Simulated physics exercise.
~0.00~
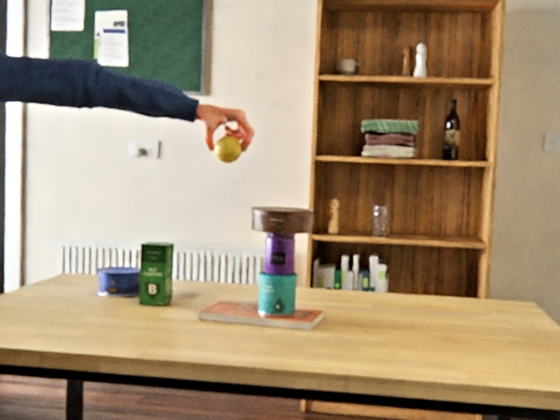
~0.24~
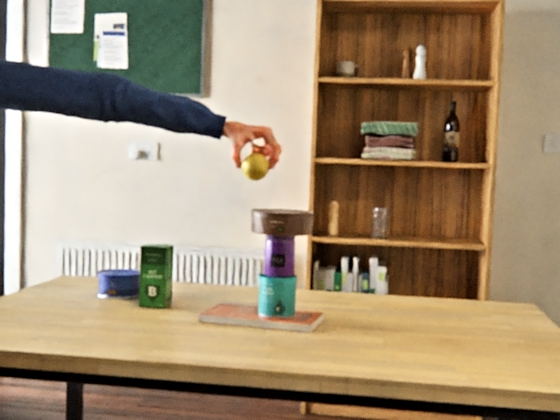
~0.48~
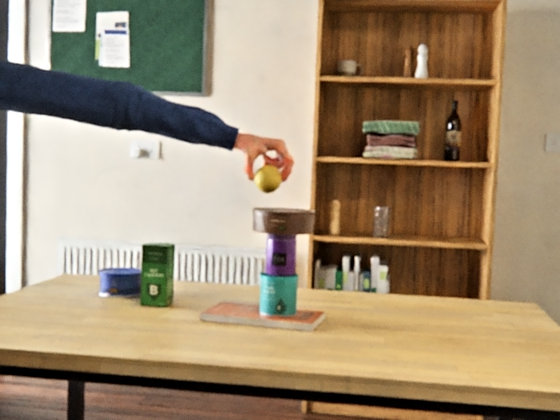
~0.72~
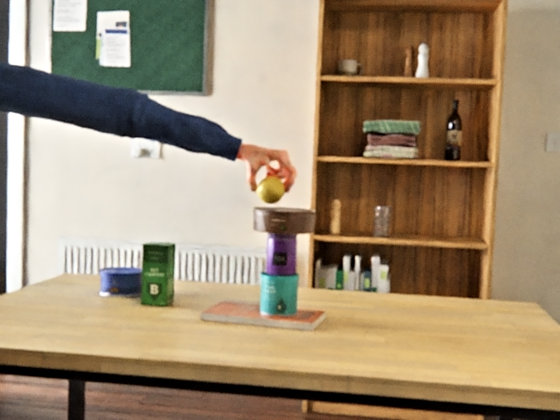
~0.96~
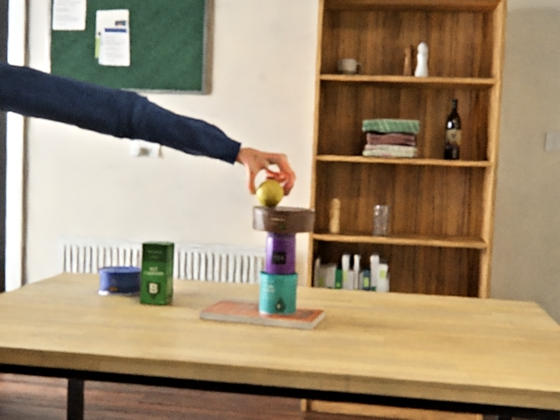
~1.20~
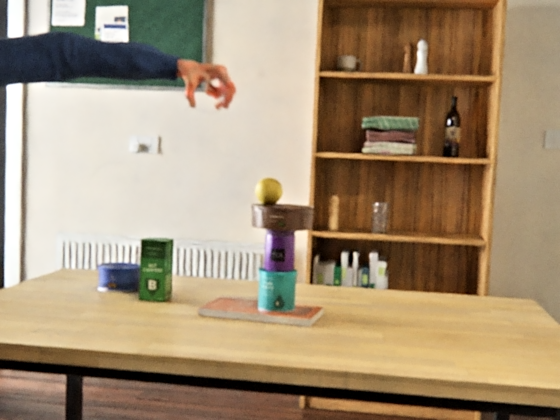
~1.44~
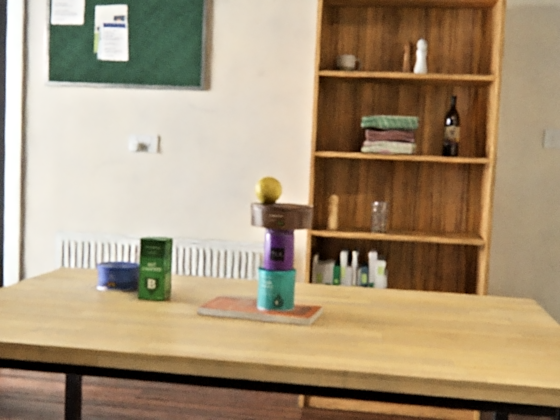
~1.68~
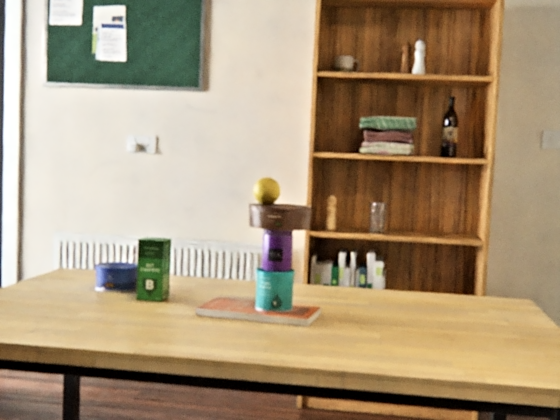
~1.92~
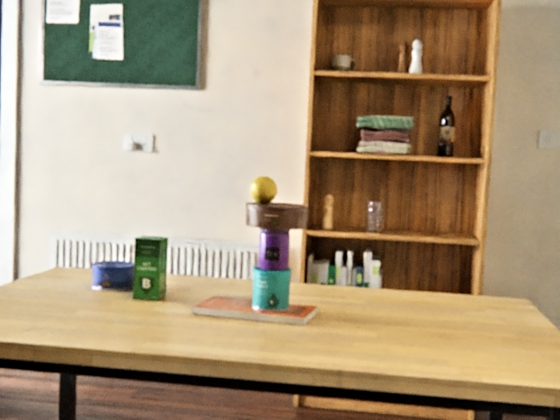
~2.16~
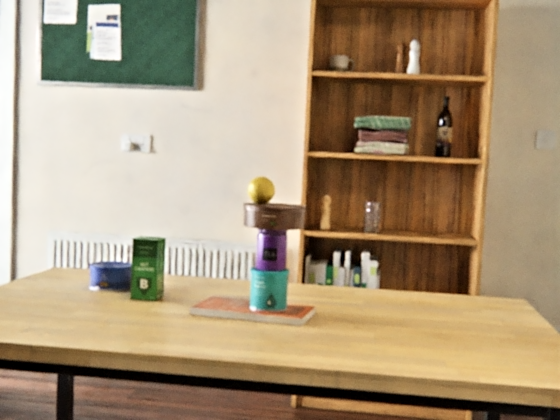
We see a hand carry a yellow lemon rightward and lower it onto a brown tub atop a purple jar, a turquoise pot and an orange book on a table. The hand lets go and withdraws to the left, and the stack stays standing with the lemon on top.
